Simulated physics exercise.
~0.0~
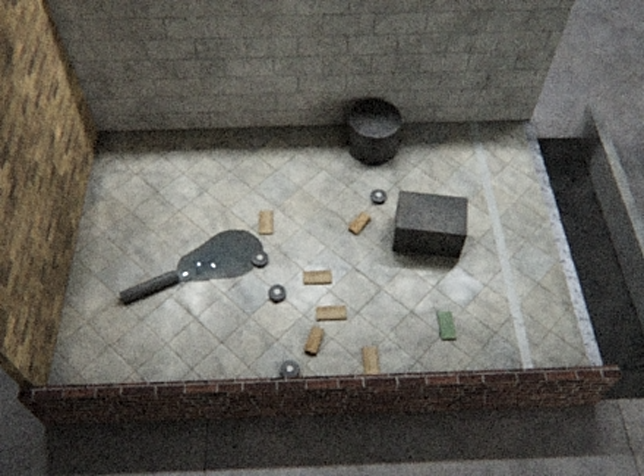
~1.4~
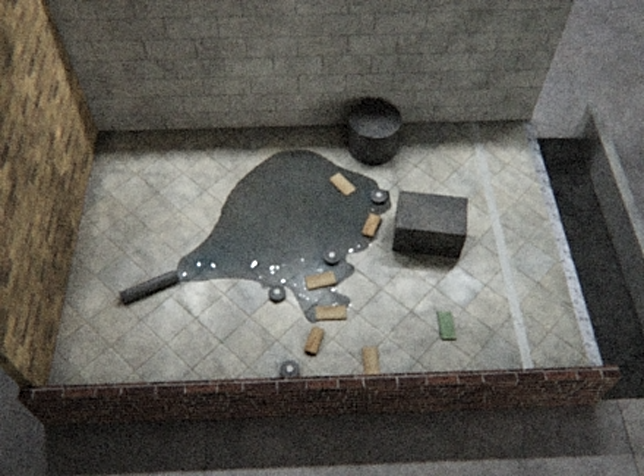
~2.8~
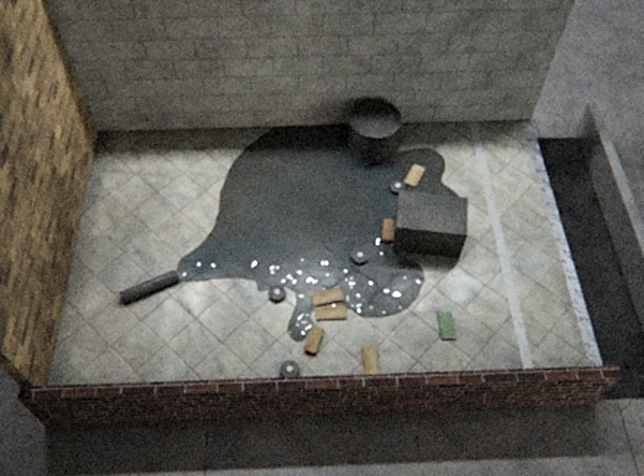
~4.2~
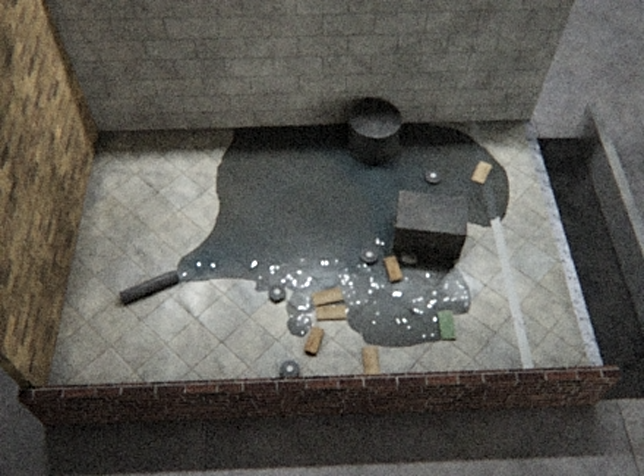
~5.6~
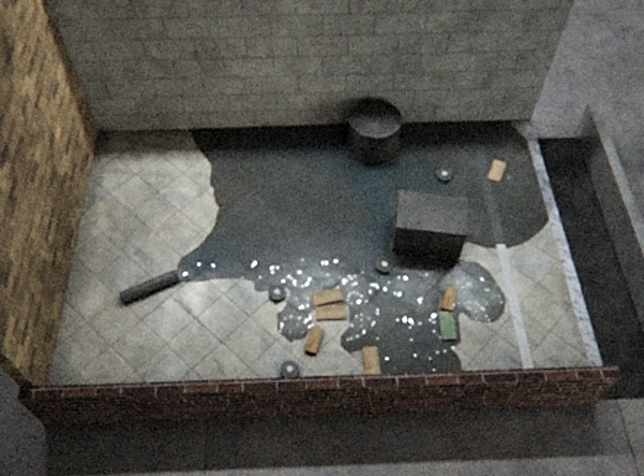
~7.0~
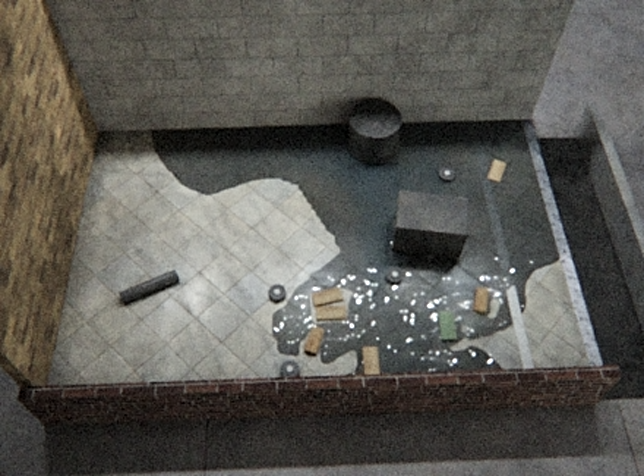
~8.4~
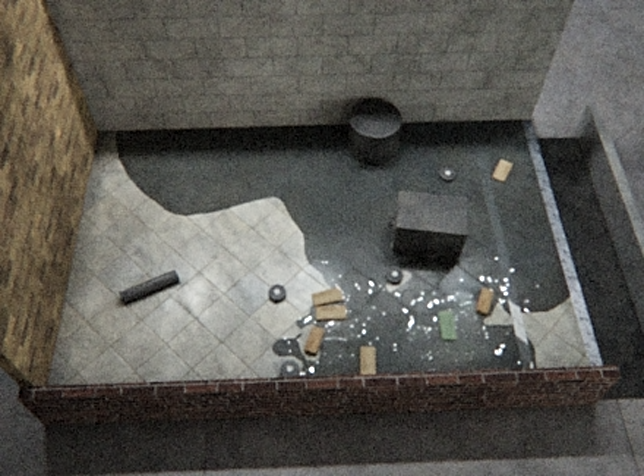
Dark water spread from a pipe end across a tiled floor, flowing around a block and a bin and pushing several tan boards and small round pieces rightward; one board ended past the pale stripe, while the green board stayed short of it.
